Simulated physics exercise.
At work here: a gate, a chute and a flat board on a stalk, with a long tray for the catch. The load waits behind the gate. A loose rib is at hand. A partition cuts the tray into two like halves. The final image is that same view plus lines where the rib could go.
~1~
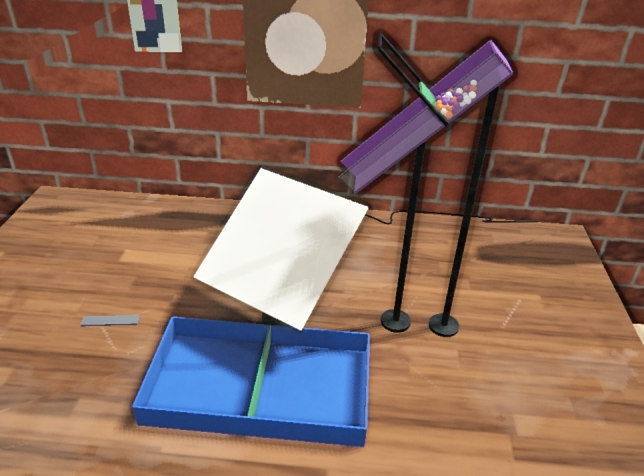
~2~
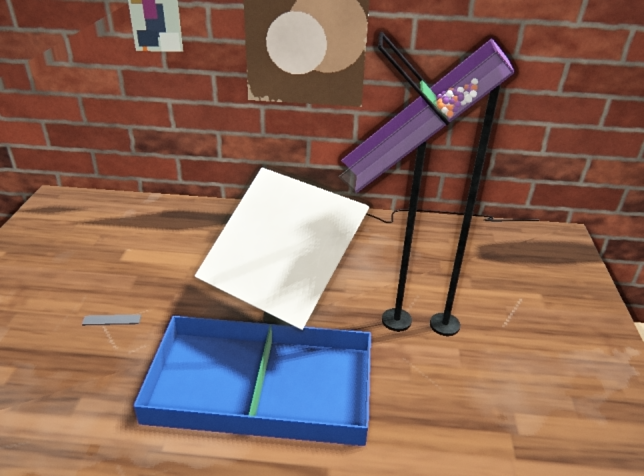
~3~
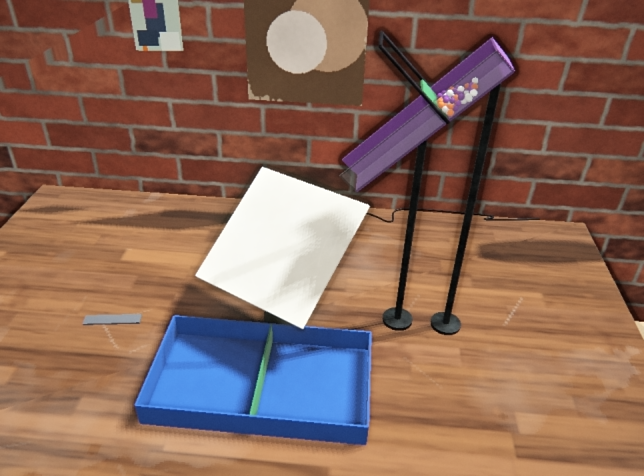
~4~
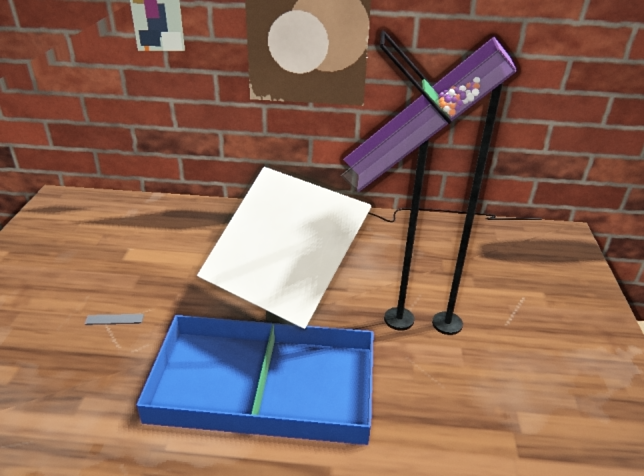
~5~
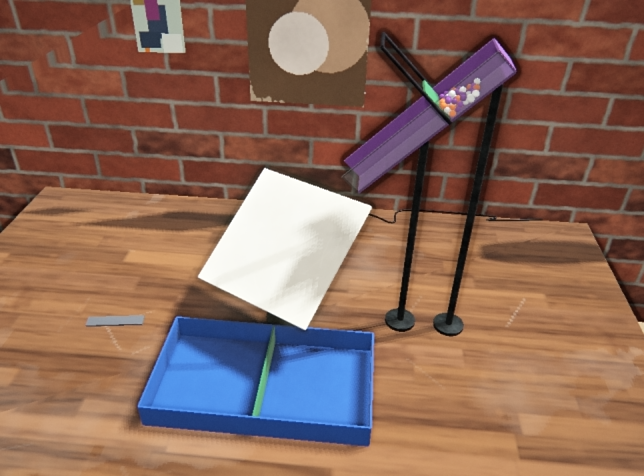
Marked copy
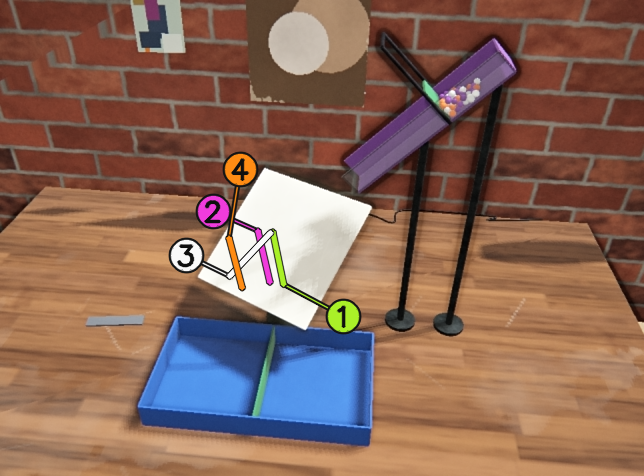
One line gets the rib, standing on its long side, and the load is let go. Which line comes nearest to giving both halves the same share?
It is 2.
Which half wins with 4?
More lands on the left.
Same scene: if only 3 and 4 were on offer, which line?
That would be 4.
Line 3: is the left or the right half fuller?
The left half.
On the marked copy, line 1 from (272, 232) to (283, 284); line 2 from (257, 231) to (269, 282); line 3 from (270, 232) to (229, 276); line 4 from (229, 238) to (242, 287).
Choosing 1, of what is caught, about a tenth in the left half, almost all in the right.
Choosing 2, of what is caught, roughly a third in the left half, roughly two thirds in the right.
Choosing 3, of what is caught, almost all in the left half, just a few in the right.
Choosing 4, of what is caught, the larger part in the left half, about a tenth in the right.
